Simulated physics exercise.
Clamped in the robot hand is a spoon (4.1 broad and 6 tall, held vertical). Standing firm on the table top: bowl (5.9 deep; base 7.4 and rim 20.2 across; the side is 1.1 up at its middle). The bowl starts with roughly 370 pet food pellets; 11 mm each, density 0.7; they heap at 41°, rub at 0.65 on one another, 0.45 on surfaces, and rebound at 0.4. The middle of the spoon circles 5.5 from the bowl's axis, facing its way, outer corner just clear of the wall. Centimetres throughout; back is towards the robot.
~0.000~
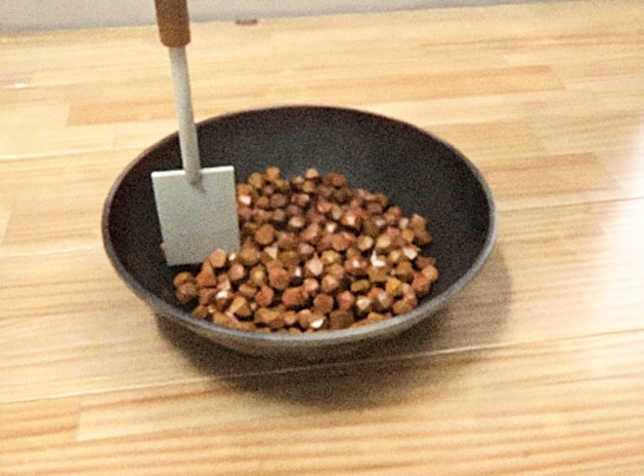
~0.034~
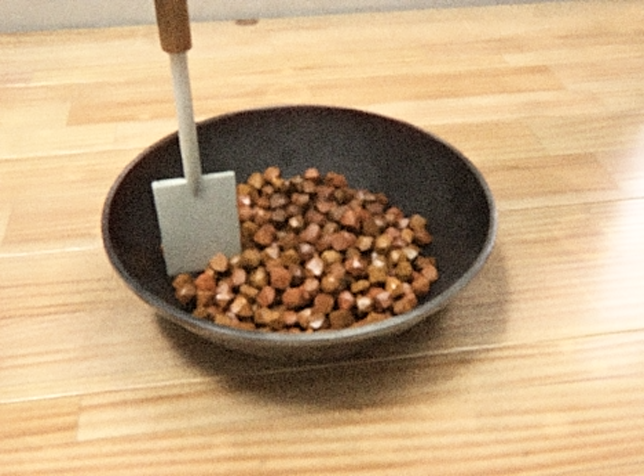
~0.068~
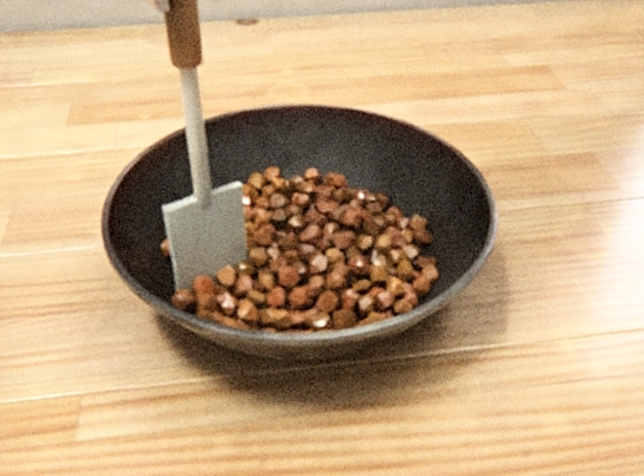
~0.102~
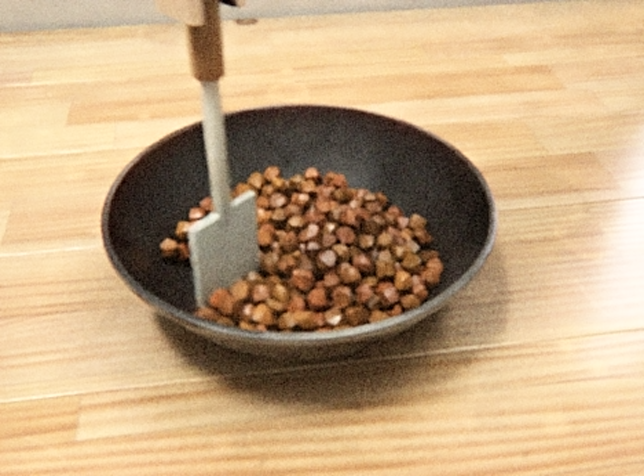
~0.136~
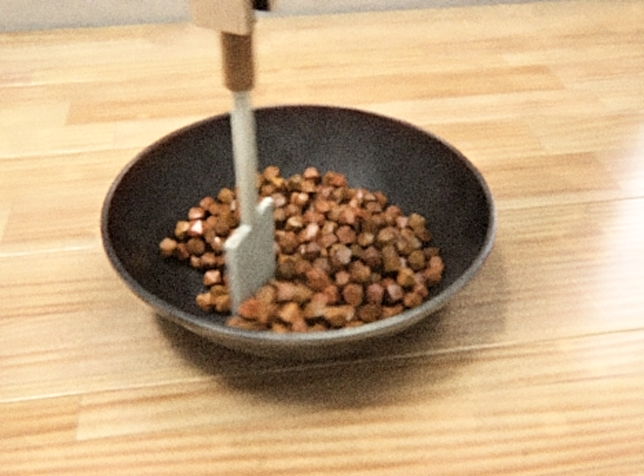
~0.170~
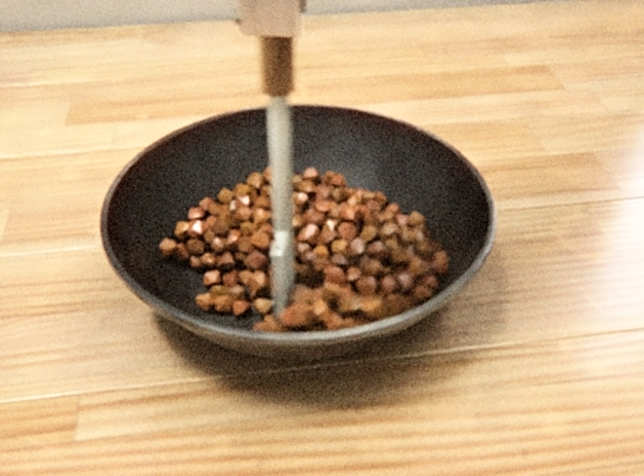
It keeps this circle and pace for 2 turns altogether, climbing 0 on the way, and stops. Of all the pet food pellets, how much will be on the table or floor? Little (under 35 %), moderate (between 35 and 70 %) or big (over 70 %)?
Share on the table or floor: Little (under 35 %).
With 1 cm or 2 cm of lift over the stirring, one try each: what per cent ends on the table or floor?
Some 15 and 10 per cent.
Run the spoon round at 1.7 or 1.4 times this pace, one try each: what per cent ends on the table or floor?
About 40 and 40 per cent.
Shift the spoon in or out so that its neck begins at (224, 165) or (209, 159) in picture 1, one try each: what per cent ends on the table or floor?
Some 5 and 15 per cent.
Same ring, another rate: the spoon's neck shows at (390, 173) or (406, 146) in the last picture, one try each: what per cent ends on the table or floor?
About 45 and 50 per cent.
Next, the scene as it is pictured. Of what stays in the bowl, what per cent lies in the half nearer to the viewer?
Some 65 per cent.
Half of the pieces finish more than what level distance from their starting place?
Roughly 9 cm.
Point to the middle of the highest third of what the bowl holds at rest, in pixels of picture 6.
Near (215, 292).
After 0.67 s, 329° round, highest piece 8 above the table; 331 in the bowl, 32 on the table or floor, 10 in flight or on the tool.
After 1.18 s, 223° round, highest piece 7 above the table; 282 in the bowl, 84 on the table or floor, 7 in flight or on the tool.
After 1.63 s, 0° round, highest piece 6 above the table; 269 in the bowl, 104 on the table or floor.
After 2.33 s, 0° round, highest piece 6 above the table; 269 in the bowl, 104 on the table or floor.
In the end, 269 in the bowl, 104 on the table or floor. That is 28 % on the table or floor.
